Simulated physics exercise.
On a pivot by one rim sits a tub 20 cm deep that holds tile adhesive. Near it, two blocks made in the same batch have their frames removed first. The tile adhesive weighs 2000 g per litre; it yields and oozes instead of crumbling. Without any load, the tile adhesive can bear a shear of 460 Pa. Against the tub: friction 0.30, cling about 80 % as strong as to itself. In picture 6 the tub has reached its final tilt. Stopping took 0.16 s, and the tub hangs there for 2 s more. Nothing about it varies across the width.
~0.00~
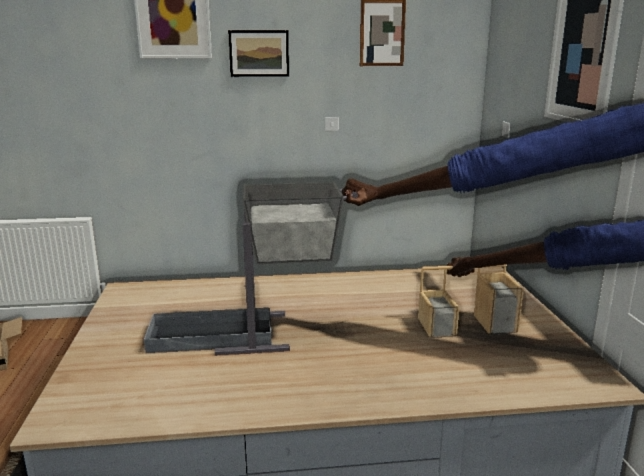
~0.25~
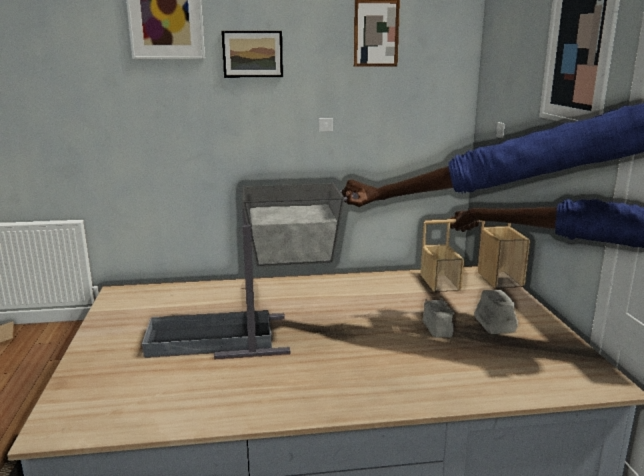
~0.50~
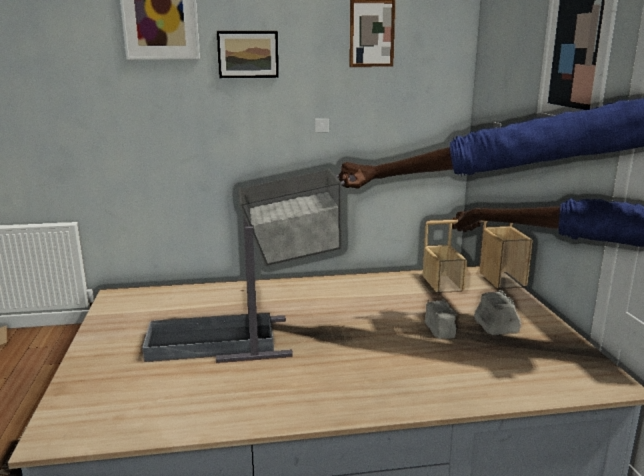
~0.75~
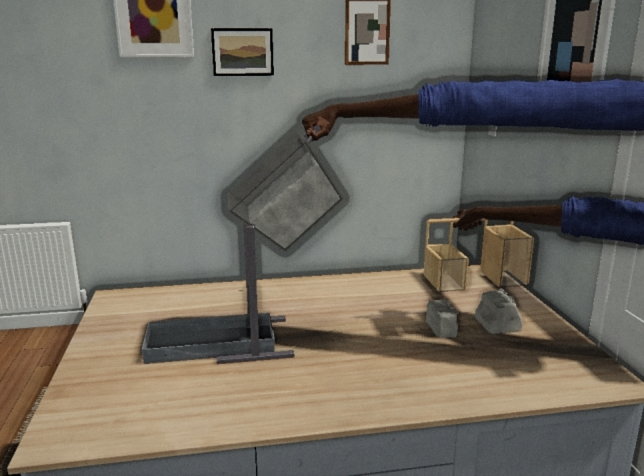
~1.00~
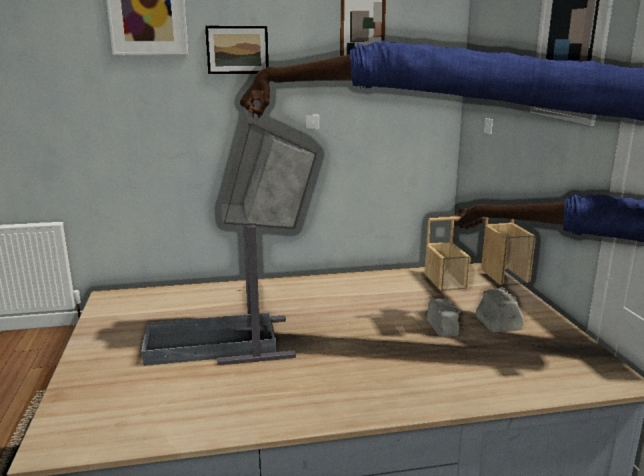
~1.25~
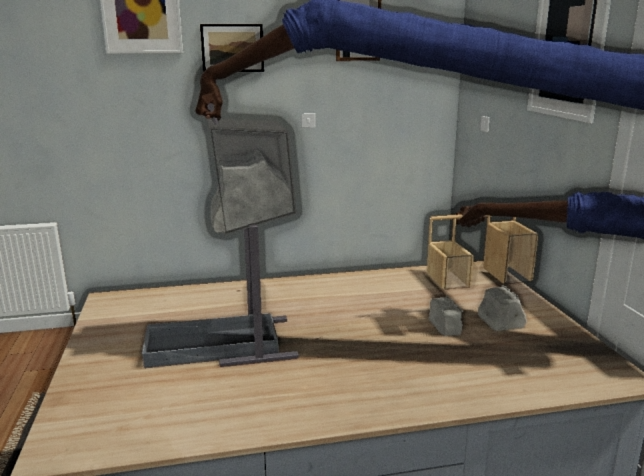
At the start, one hand grips a level grey tub on a stand while another lifts two wooden moulds off two small grey blocks, and the right block slumps. The upper hand then swings the tub over leftward onto its side, and the grey mass inside loses its flat surface and sags.
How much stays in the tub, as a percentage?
36 %.
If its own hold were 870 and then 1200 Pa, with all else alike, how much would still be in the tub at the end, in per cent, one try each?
It'd be some 40 percent the first time and some 45 percent the second.
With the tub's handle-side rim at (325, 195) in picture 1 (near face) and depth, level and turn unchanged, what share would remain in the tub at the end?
I'd put it at close to 45 per cent.
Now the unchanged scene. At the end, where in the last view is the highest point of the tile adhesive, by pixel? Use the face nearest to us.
Close to pixel (264, 198).
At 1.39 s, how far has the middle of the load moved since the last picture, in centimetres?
Roughly 8 centimetres.
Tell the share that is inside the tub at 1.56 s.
About 35 %.
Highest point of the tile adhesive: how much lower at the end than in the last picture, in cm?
About 10 cm.
After 1.39 s, the tub is at 94 degrees and holds 61 %.
After 1.56 s, the tub is at 94 degrees and holds 37 %.
After 1.73 s, the tub is at 94 degrees and holds 36 %.
After 1.90 s, the tub is at 94 degrees and holds 36 %.
After 3.25 s, at the end, the tub is at 94 degrees and holds 36 %.
